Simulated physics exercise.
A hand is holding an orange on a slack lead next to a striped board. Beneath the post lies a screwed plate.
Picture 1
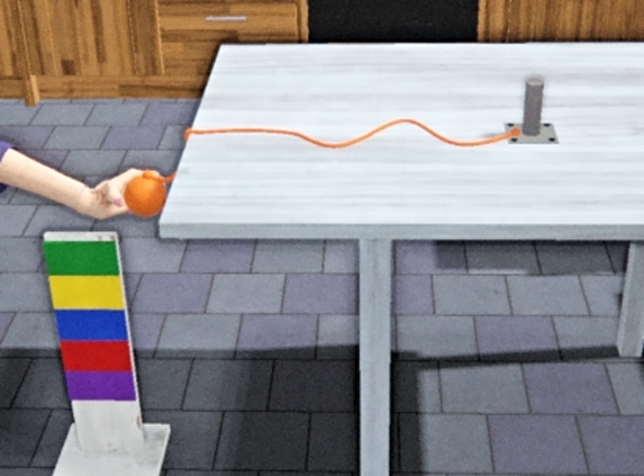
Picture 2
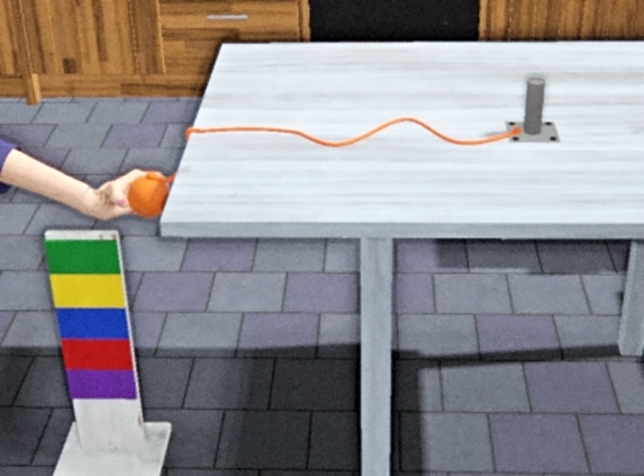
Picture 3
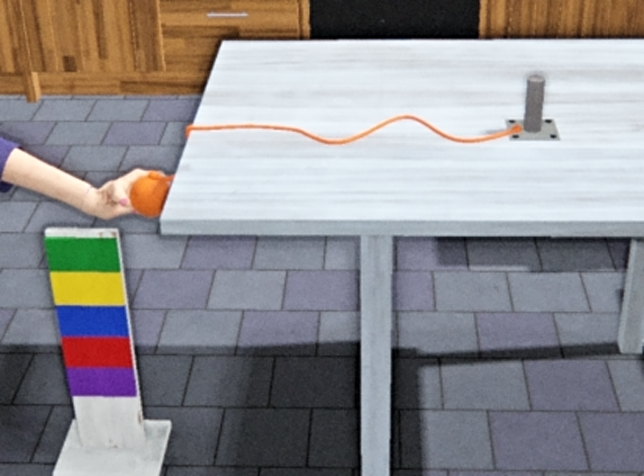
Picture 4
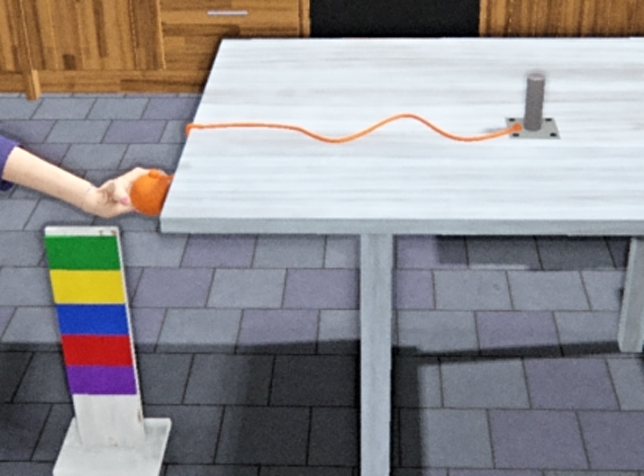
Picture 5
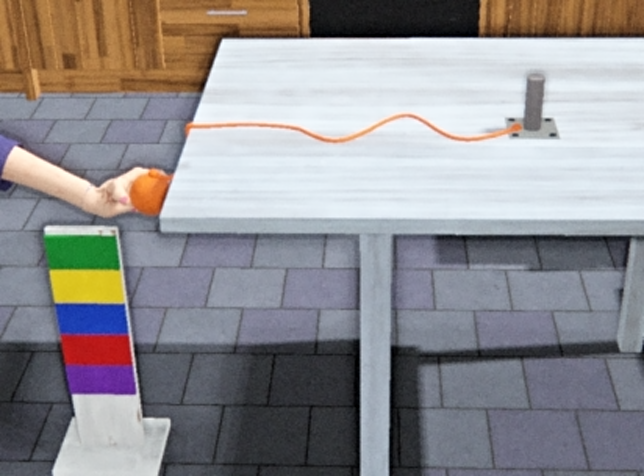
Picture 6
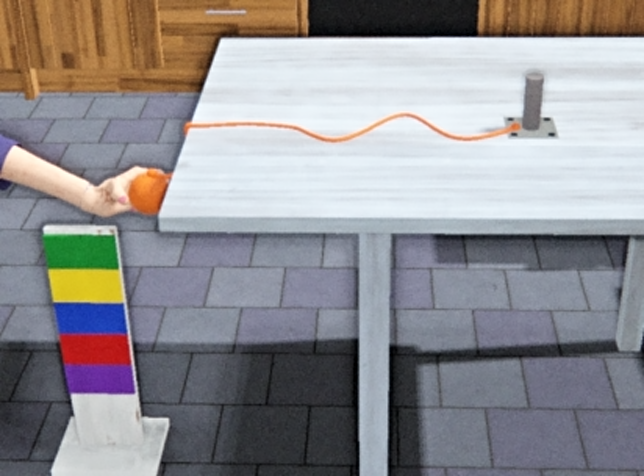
A hand holds an orange ball still beside a white table with a wavy cord.
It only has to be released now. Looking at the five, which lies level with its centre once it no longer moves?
The yellow one lies level with its centre.
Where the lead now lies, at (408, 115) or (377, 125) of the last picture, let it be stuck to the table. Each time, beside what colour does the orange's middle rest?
In order: Green; green.
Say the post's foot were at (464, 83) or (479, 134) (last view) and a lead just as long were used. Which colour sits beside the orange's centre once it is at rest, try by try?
For the first try, blue; for the second, blue.
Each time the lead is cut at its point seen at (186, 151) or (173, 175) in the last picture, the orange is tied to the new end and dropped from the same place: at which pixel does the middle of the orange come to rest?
One per try, the spots are (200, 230) and (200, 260).
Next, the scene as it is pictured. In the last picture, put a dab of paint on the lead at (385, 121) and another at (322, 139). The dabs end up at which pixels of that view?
First: (345, 128). Second: (262, 128).
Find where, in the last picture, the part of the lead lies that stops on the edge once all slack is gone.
The piece you want is at about (259, 125).
Early on, orange near (163, 271); level with yellow.
Midway, orange near (222, 279); level with yellow.
Near the end, orange near (190, 282); level with yellow.
Finally, orange near (199, 282); level with yellow. At yellow.
